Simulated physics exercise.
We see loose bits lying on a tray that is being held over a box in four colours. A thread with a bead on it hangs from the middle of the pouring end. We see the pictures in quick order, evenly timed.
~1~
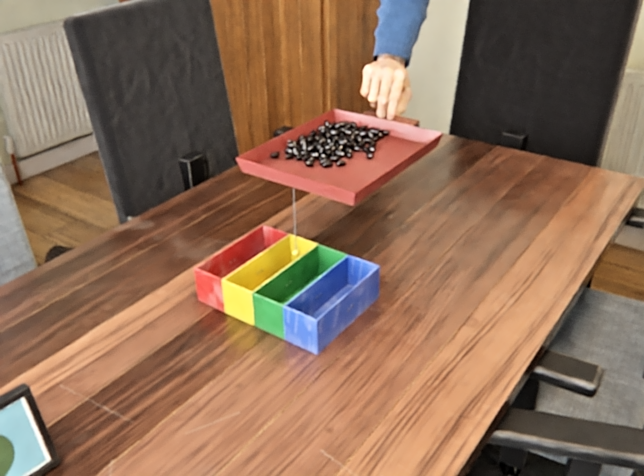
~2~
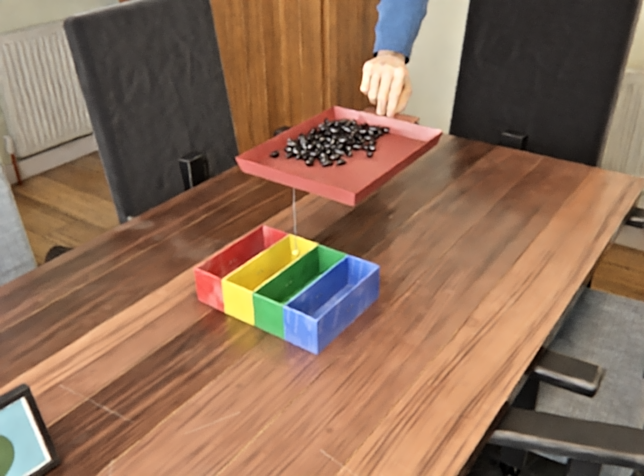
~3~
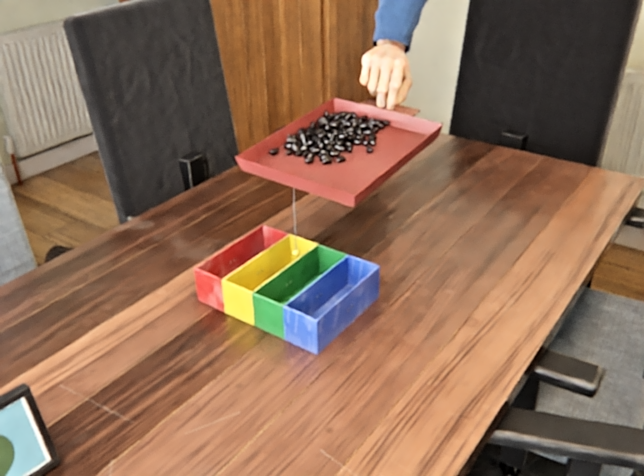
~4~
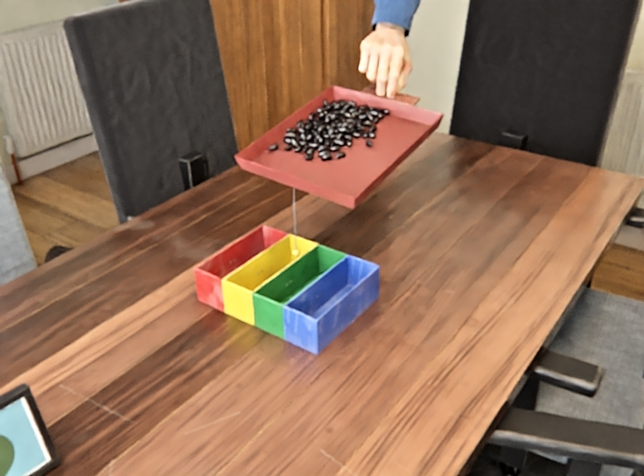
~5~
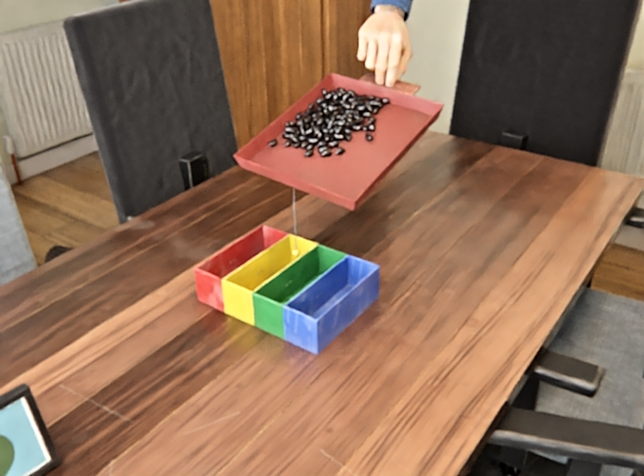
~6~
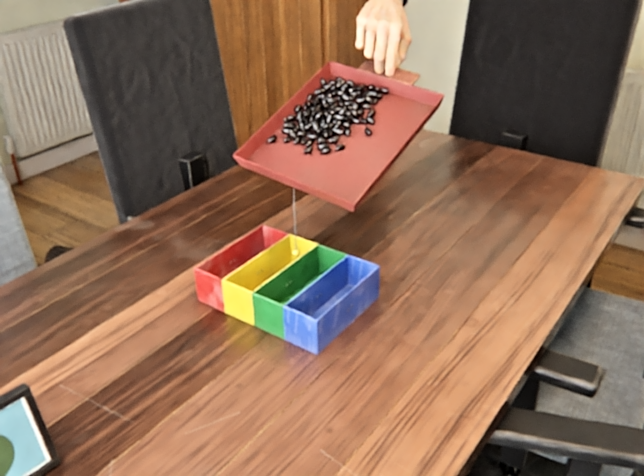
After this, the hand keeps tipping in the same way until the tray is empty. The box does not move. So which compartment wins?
The blue one wins.
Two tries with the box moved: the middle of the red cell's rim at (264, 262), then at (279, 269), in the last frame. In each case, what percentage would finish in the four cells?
You'd get about 100 per cent first and about 90 per cent second.
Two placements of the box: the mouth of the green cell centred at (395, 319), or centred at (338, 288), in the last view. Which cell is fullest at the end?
First try: Red. Second try: That green cell.
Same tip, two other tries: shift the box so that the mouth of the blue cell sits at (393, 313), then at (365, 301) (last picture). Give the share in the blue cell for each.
It comes to near 0 per cent the first time and near 10 per cent the second time.
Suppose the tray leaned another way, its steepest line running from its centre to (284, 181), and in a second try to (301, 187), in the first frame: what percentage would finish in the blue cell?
That comes to 0 per cent the first time and 20 per cent the second.
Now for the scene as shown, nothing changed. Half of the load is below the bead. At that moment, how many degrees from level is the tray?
It is at around 100 degrees.
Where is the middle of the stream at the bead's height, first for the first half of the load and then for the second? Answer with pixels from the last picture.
First roughly (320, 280), then roughly (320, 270).
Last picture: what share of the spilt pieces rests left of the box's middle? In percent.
About 20 percent of the spill.
Soon after the last picture, tray tipped steeply; most on the tray; about a quarter falling or outside the box.
A little later, tray tipped past a quarter turn; about a third on the tray; about a quarter in the blue cell; a small part in the green cell; a stray few in the yellow cell; about a quarter falling or outside the box.
Later still, tray tipped past a quarter turn; about half in the blue cell; about a quarter in the green cell; a small part in the yellow cell; about a quarter falling or outside the box.
At rest, tray tipped past a quarter turn; about half in the blue cell; about a quarter in the green cell; a small part in the yellow cell; none in the red cell; about a quarter outside the box.
